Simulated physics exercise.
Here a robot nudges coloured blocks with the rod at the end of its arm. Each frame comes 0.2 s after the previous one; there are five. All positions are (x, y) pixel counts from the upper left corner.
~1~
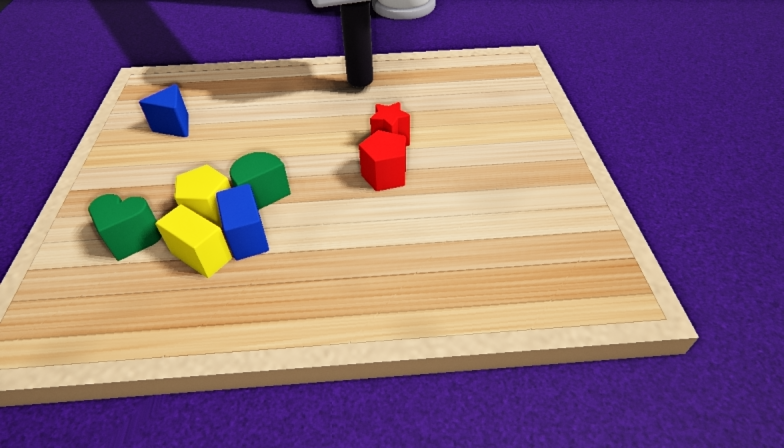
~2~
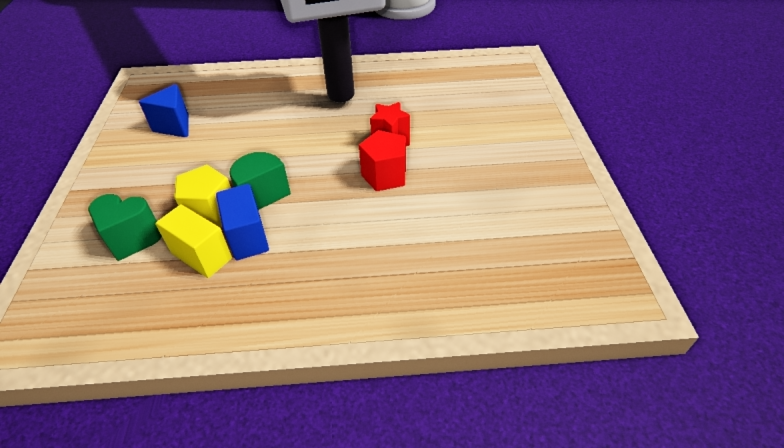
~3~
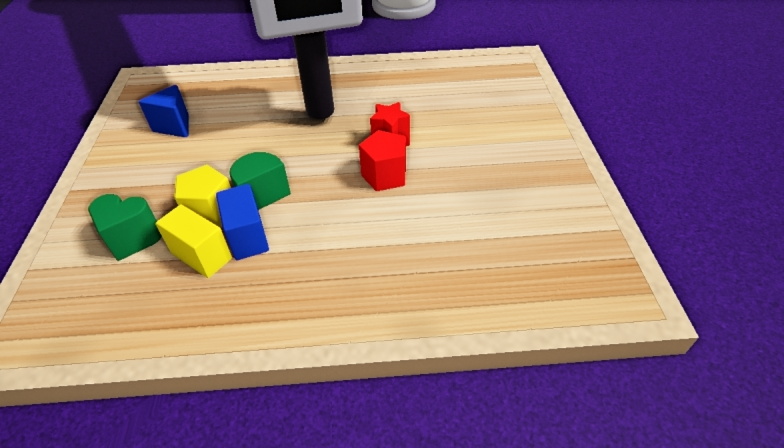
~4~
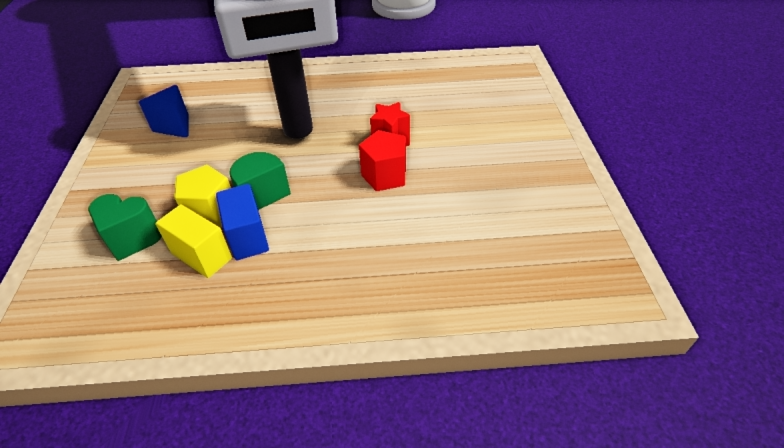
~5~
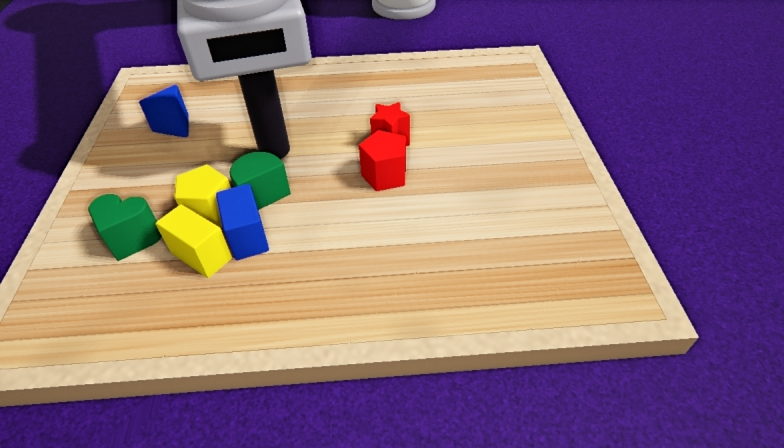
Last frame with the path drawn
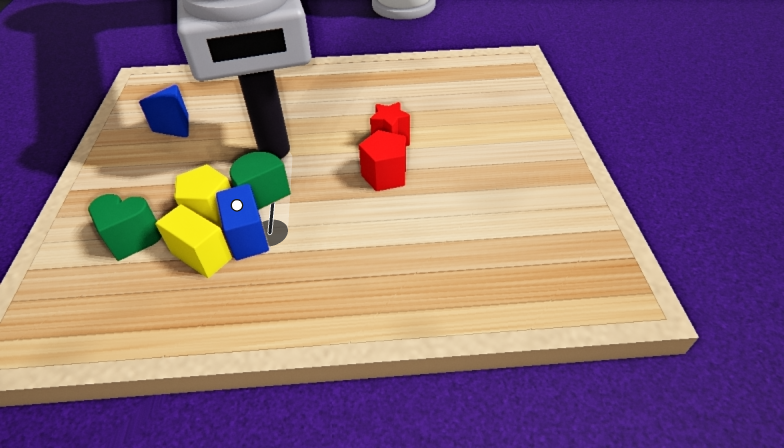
Black rod on a robot arm moving down and left across a wooden board toward a cluster of motionless coloured blocks.
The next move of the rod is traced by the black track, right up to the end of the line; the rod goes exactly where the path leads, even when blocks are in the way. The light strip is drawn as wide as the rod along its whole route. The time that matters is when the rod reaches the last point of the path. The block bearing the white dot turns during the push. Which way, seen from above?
Looking from above, the answer is counterclockwise.
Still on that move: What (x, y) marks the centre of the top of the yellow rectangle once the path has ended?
My estimate: (158, 245).
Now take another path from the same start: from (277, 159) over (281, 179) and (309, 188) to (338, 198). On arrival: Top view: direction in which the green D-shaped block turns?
From above, it looks like the green D-shaped block goes clockwise.
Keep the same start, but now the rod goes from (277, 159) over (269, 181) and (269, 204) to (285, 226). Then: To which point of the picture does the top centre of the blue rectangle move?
Its top middle will sit at (220, 243).
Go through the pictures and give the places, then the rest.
The first frame shows rod tip (360, 81); block tops, yellow rectangle (187, 225); yellow five-sided block (198, 182); blue rectangle (237, 205); green D-shaped block (253, 165).
The second frame shows rod (341, 96); blocks unchanged.
The third frame shows rod (321, 113); blocks unchanged.
The fourth frame shows rod (299, 131); blocks unchanged.
The fifth frame shows rod (275, 152); yellow rectangle (187, 225); yellow five-sided block (198, 182); blue rectangle (237, 205); green D-shaped block (253, 165).
Path on the board, straight from (277, 159) to (270, 233); the dot is on the blue rectangle.
What follows on the original path. One third of the way, rod (273, 175); yellow five-sided block (191, 184); blue rectangle (233, 214), turned 15° anticlockwise; green D-shaped block (246, 177), turned 15° clockwise.
Two thirds of the way, rod (270, 200); yellow rectangle (172, 238), turned 30° clockwise; yellow five-sided block (182, 187), turned 30° clockwise; blue rectangle (225, 228), turned 50° anticlockwise; green D-shaped block (230, 198), turned 55° clockwise.
At the end, rod (268, 226); yellow rectangle (158, 245), turned 60° clockwise; yellow five-sided block (182, 187), turned 30° clockwise; blue rectangle (207, 254), turned 35° anticlockwise; green D-shaped block (222, 222), turned 70° clockwise.
